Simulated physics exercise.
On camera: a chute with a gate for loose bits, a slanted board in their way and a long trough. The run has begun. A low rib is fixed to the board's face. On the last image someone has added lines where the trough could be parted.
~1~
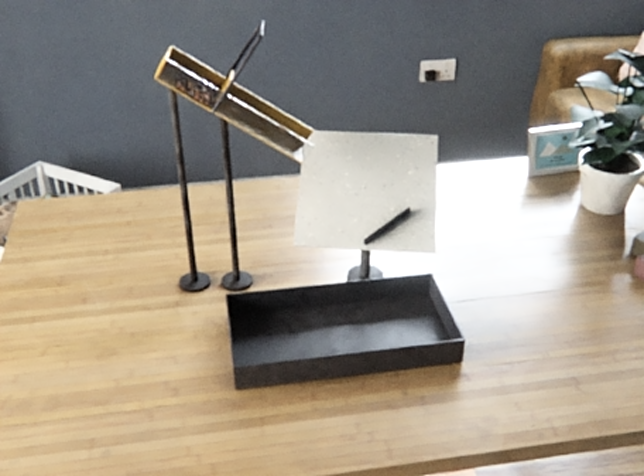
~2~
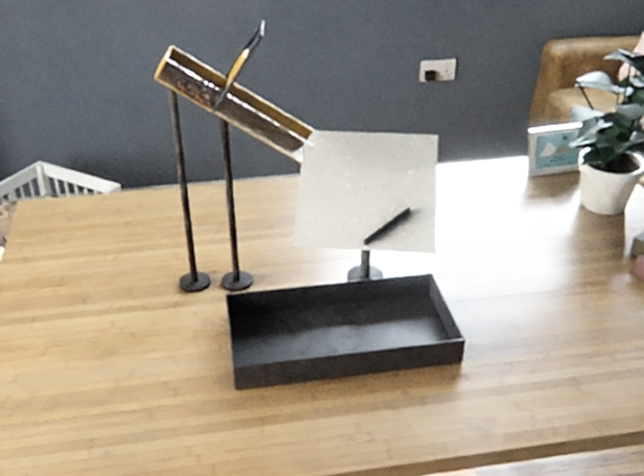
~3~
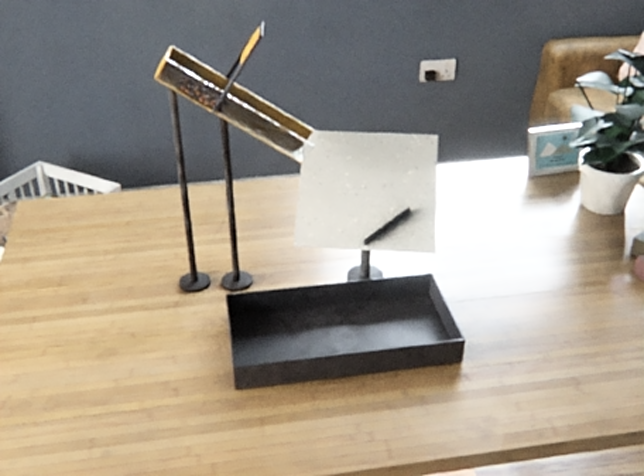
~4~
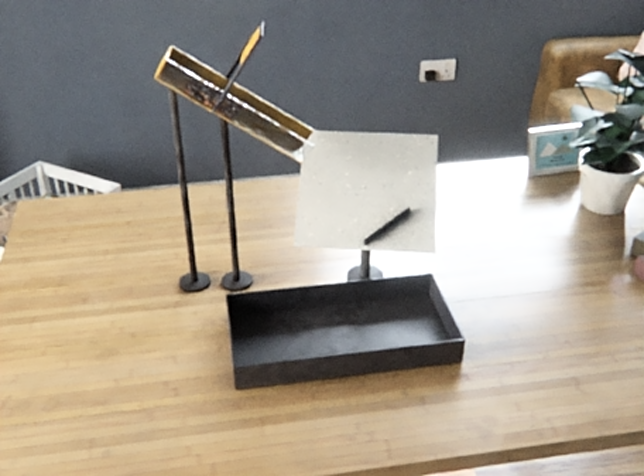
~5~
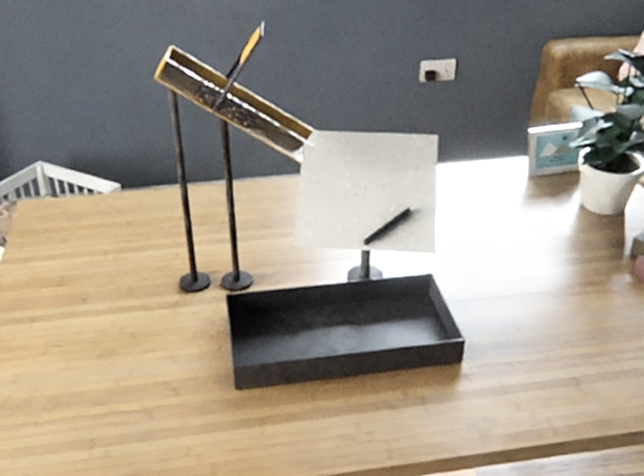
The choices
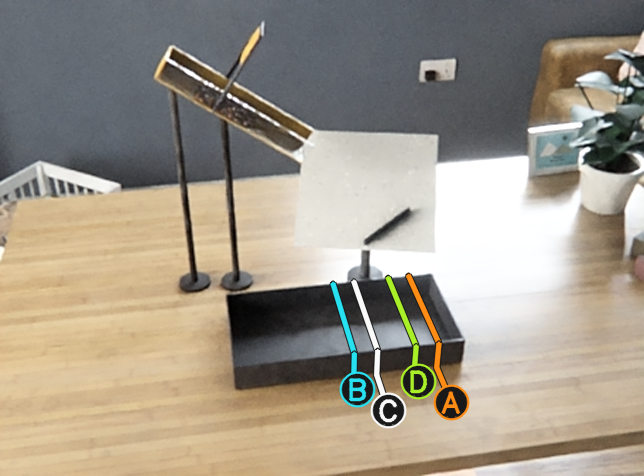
Small brown bits behind a dark gate in a raised, yellow-edged chute at left begin to slide down its slope toward the right as the gate swings up slightly, while everything else stays still. A pale slanted board with a short black rib stands below the chute, above a long, empty black trough. The steady camera looks slightly down on a wooden table before a grey wall, a potted plant at right.
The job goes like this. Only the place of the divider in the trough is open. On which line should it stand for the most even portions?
It is B.
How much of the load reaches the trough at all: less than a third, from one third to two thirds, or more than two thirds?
About that: More than two thirds.
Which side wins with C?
More lands on the left.
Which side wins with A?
Left.
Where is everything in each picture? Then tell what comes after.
In the first picture, load behind the gate at (200, 91), cereal balls; lip of the chute at (302, 155), sloping gently.
In the second picture, middle of the board at (368, 189), tilted fairly steeply; middle of its low edge at (364, 249); of its high edge at (371, 133).
In the third picture, front corners of the trough at (234, 366) and (465, 339), empty; front of the load at (224, 103).
In the fourth picture, middle of the load at (216, 102); its front at (239, 108), about a quarter of the way to the lip; rib from (410, 207) to (364, 240).
In the fifth picture, middle of the load at (226, 108); its front at (257, 118), about half of the way to the lip.
On the marked copy, line A crosses the front rim at (438, 342); line B crosses the front rim at (354, 352); line C crosses the front rim at (377, 349); line D crosses the front rim at (415, 345).
Choosing A, of what is caught, nearly all on the left of the divider, a stray few on the right.
Choosing B, of what is caught, about a third on the left of the divider, about two thirds on the right.
Choosing C, of what is caught, most on the left of the divider, a small part on the right.
Choosing D, of what is caught, nearly all on the left of the divider, a small part on the right.
